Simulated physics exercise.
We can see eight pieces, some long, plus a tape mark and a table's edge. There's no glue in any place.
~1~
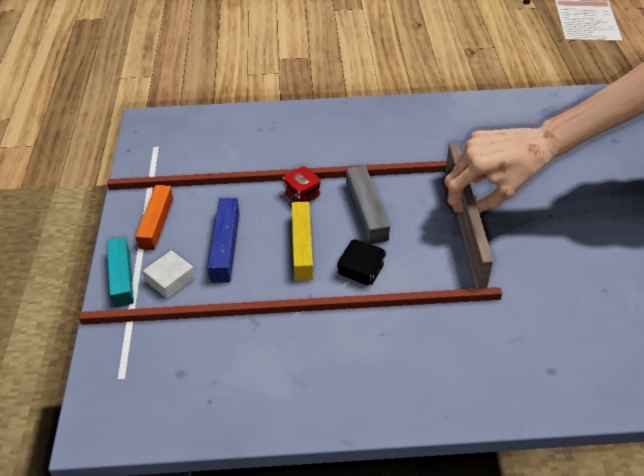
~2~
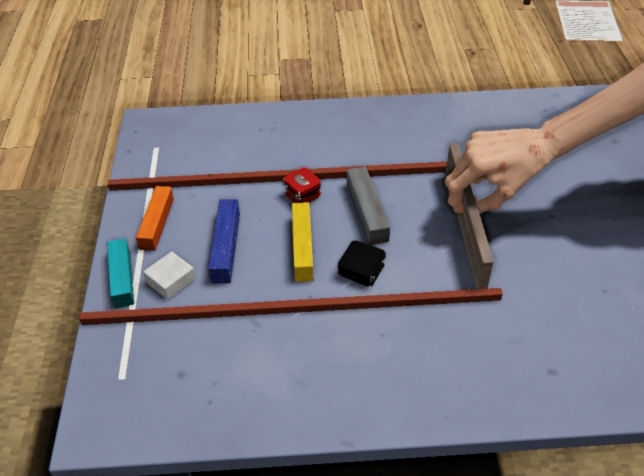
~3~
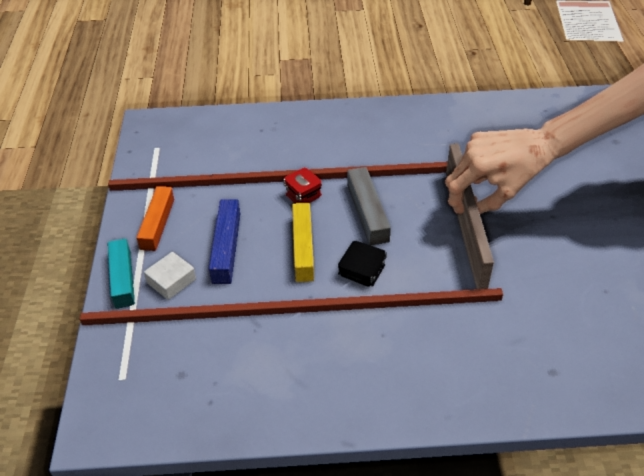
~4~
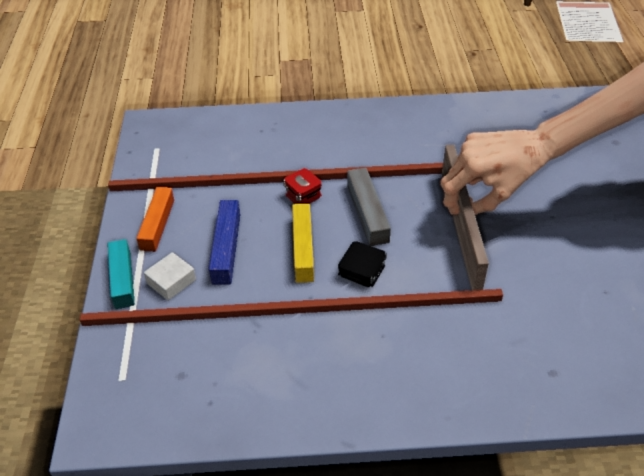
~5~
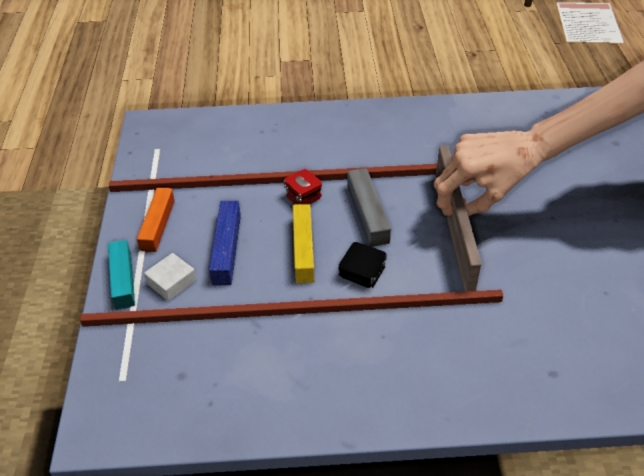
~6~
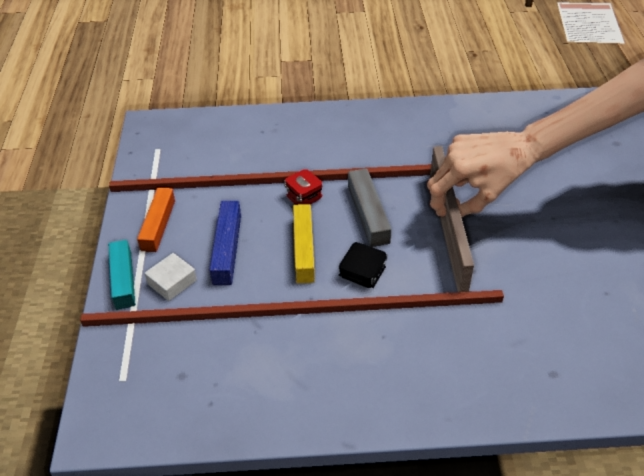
On a blue table, a hand slides an upright board slightly left between two red rails.
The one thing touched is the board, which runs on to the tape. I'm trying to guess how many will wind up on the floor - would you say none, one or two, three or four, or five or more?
The count that comes down will most likely be three, maybe four.
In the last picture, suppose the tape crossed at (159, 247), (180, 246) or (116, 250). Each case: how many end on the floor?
It would be 3, 2 and 6.
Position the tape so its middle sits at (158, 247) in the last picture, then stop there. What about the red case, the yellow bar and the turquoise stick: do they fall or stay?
Observed: Red case not toppled; yellow bar not toppled; turquoise stick toppled.
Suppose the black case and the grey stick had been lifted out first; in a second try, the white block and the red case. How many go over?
First 2, second 3.
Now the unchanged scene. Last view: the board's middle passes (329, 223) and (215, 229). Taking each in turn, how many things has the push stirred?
By then 4, and 8.
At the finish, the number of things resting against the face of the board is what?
Contact count: 2.
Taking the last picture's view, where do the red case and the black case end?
In the last picture the red case sits around (114, 197) and the black case around (117, 288).
Soon after, none off yet; turquoise stick at rest near (122, 274); orange stick at rest near (157, 219); white block at rest near (171, 277).
After that, none off yet; turquoise stick at rest near (122, 274); orange stick at rest near (157, 219); white block moving near (167, 277).
And then, one off so far; turquoise stick on its side near (69, 314); orange stick displaced a little near (125, 219); white block displaced well along near (92, 275).
In the end, the number that fall off is three or four; gone, blue bar, white block, orange stick and turquoise stick.
